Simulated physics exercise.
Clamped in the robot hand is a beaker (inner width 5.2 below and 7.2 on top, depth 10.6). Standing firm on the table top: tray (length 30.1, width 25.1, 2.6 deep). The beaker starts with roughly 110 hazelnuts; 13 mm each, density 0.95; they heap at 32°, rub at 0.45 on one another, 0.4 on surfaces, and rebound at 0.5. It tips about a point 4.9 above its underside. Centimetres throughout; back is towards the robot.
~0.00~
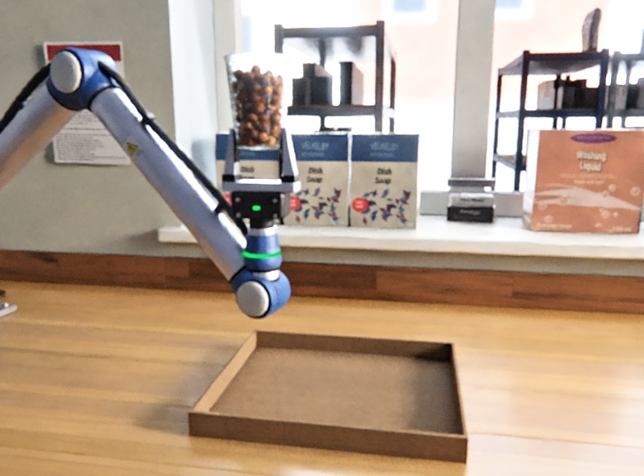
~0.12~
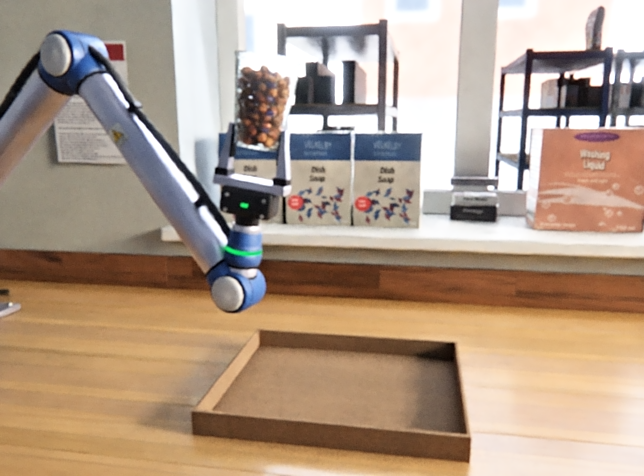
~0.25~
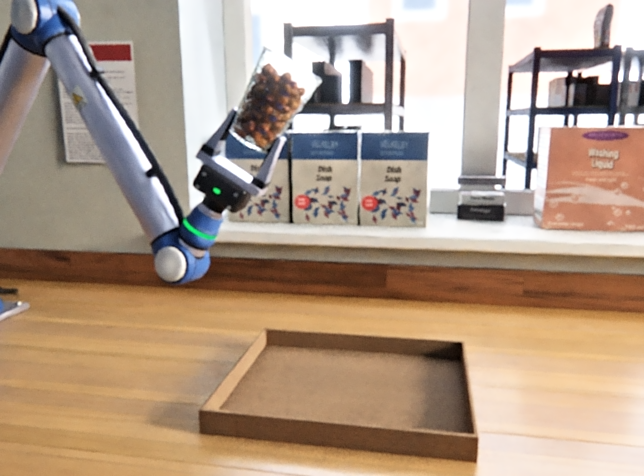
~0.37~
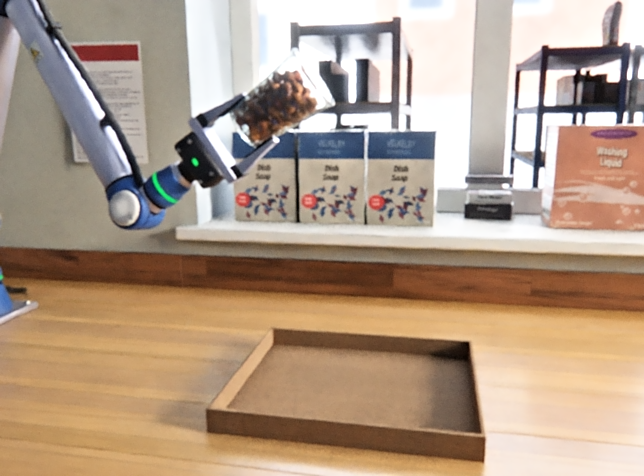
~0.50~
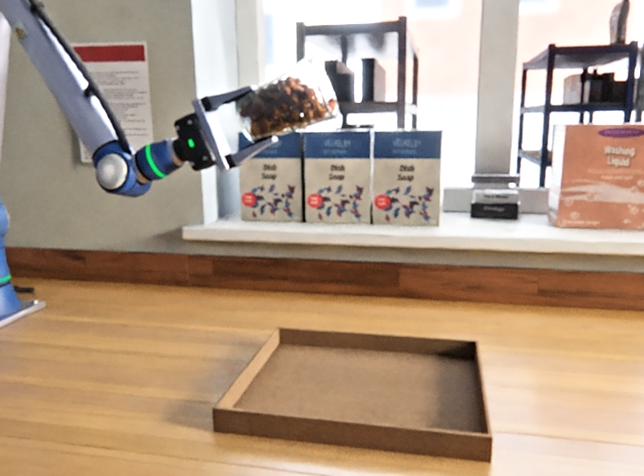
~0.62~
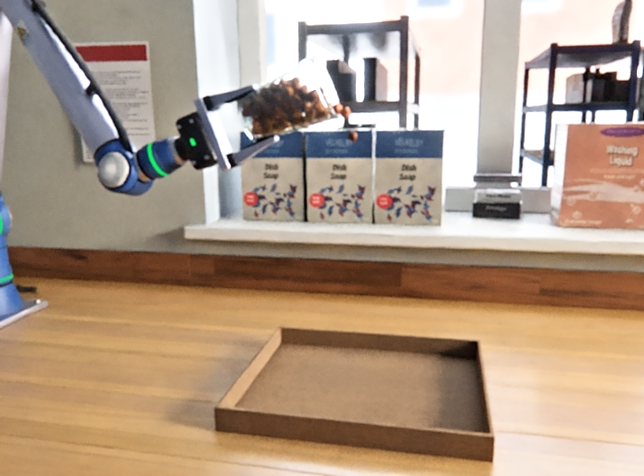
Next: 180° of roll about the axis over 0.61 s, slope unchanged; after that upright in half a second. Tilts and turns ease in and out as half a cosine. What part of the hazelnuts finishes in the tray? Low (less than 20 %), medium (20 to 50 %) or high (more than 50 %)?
Answer: Low; less than 20 % of the hazelnuts finish in the tray.
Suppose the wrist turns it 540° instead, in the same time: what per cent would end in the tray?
It would be near 5 per cent.
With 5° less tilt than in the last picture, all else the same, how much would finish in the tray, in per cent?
In that case some 5 per cent.
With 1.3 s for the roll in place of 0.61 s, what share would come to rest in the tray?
It would be near 5 per cent.
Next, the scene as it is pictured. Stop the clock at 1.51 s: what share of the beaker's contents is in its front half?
About 40 per cent.
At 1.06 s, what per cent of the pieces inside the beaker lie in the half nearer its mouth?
Some 50 per cent.
By 1.06 s, tipped 69°, highest piece 40 above the table; 111 in the beaker, 2 in the tray, 1 in flight or on a rim.
By 1.51 s, tipped 28°, highest piece 41 above the table; 107 in the beaker, 5 in the tray, 2 in flight or on a rim.
By 1.93 s, upright, highest piece 42 above the table; 107 in the beaker, 6 in the tray, 1 on the table or floor.
By 2.63 s, upright, highest piece 42 above the table; 107 in the beaker, 6 in the tray, 1 on the table or floor.
Final count, 107 in the beaker, 6 in the tray, 1 on the table or floor. That is 5 % in the tray.
